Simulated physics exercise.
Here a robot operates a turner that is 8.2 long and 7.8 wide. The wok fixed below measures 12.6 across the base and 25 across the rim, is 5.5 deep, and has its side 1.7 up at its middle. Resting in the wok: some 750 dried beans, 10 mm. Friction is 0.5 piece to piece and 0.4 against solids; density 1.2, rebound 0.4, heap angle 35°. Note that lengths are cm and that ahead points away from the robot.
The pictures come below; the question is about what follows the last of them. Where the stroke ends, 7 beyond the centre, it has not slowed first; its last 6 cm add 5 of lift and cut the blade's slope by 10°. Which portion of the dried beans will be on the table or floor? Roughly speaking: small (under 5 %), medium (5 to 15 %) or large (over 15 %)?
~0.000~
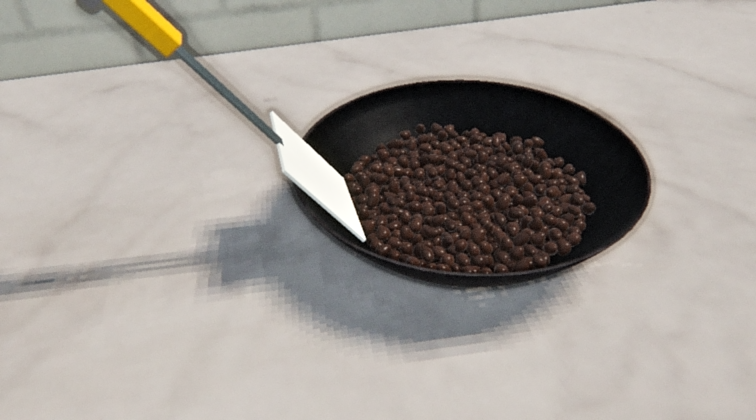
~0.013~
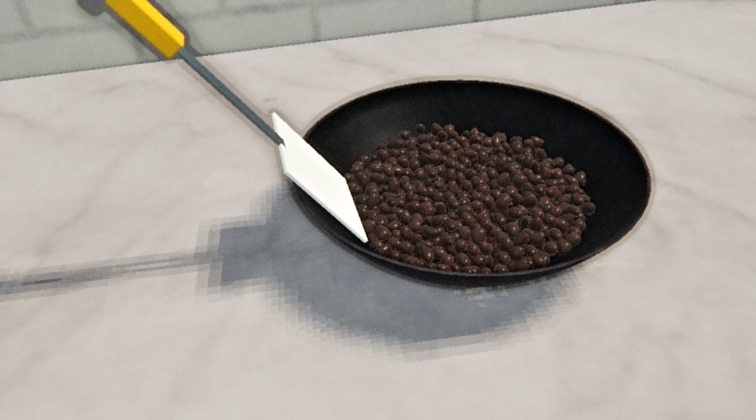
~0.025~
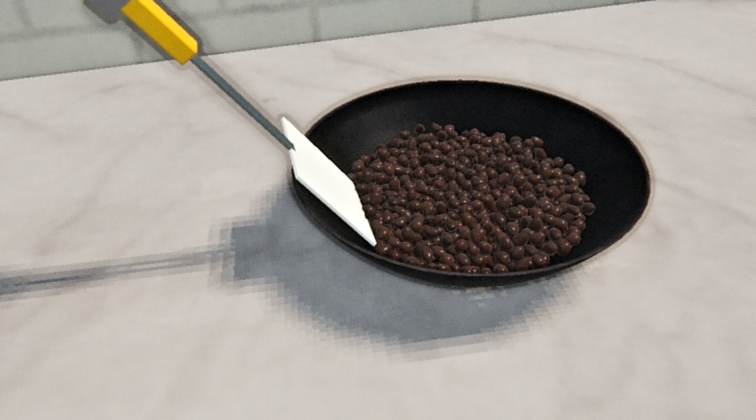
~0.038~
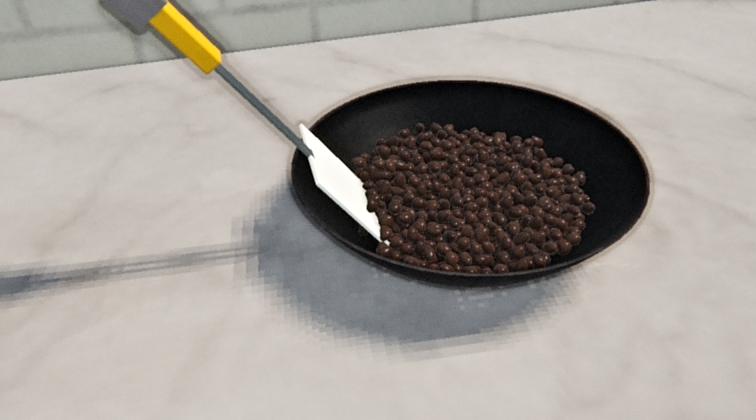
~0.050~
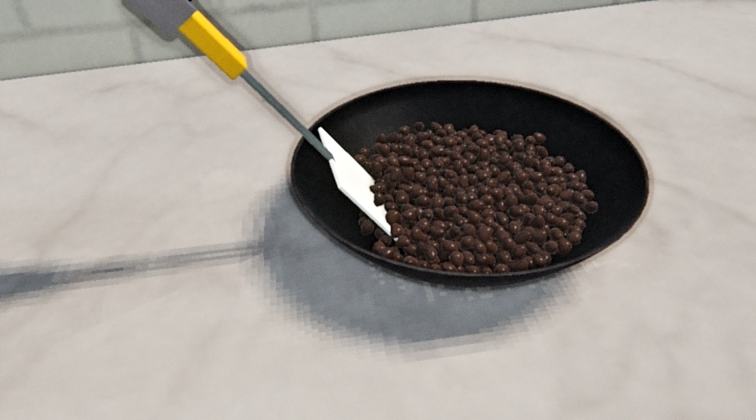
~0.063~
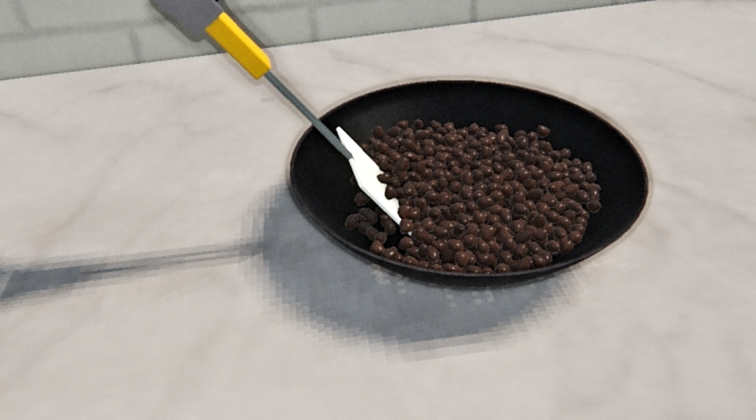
Roughly, large, over 15 %.
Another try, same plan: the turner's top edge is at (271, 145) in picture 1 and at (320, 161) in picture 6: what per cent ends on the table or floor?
It comes to something like 20 %, give or take.
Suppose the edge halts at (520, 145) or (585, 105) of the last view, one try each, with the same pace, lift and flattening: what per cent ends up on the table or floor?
15 % and 40 %.
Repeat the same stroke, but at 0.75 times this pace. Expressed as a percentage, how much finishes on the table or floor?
That comes to some 20 per cent, roughly.
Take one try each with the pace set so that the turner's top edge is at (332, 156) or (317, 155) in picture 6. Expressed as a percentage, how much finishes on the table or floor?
Try one roughly 20 per cent; try two roughly 10 per cent.
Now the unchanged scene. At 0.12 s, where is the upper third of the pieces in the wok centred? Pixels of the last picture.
Near (524, 156).
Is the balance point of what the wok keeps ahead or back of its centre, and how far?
Ahead of centre, near 3.5 centimetres.
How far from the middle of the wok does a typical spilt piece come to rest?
About 32 centimetres.
After 0.09 s, sloping 55°, highest piece 7 above the table; 750 in the wok.
After 0.12 s, sloping 52°, highest piece 9 above the table; 747 in the wok, 3 on the blade or in flight.
After 0.34 s, sloping 45°, highest piece 16 above the table; 567 in the wok, 73 on the table or floor, 110 on the blade or in flight.
After 1.39 s, sloping 45°, highest piece 5 above the table; 566 in the wok, 184 on the table or floor.
In the end, 566 in the wok, 184 on the table or floor. That is 25 % on the table or floor.
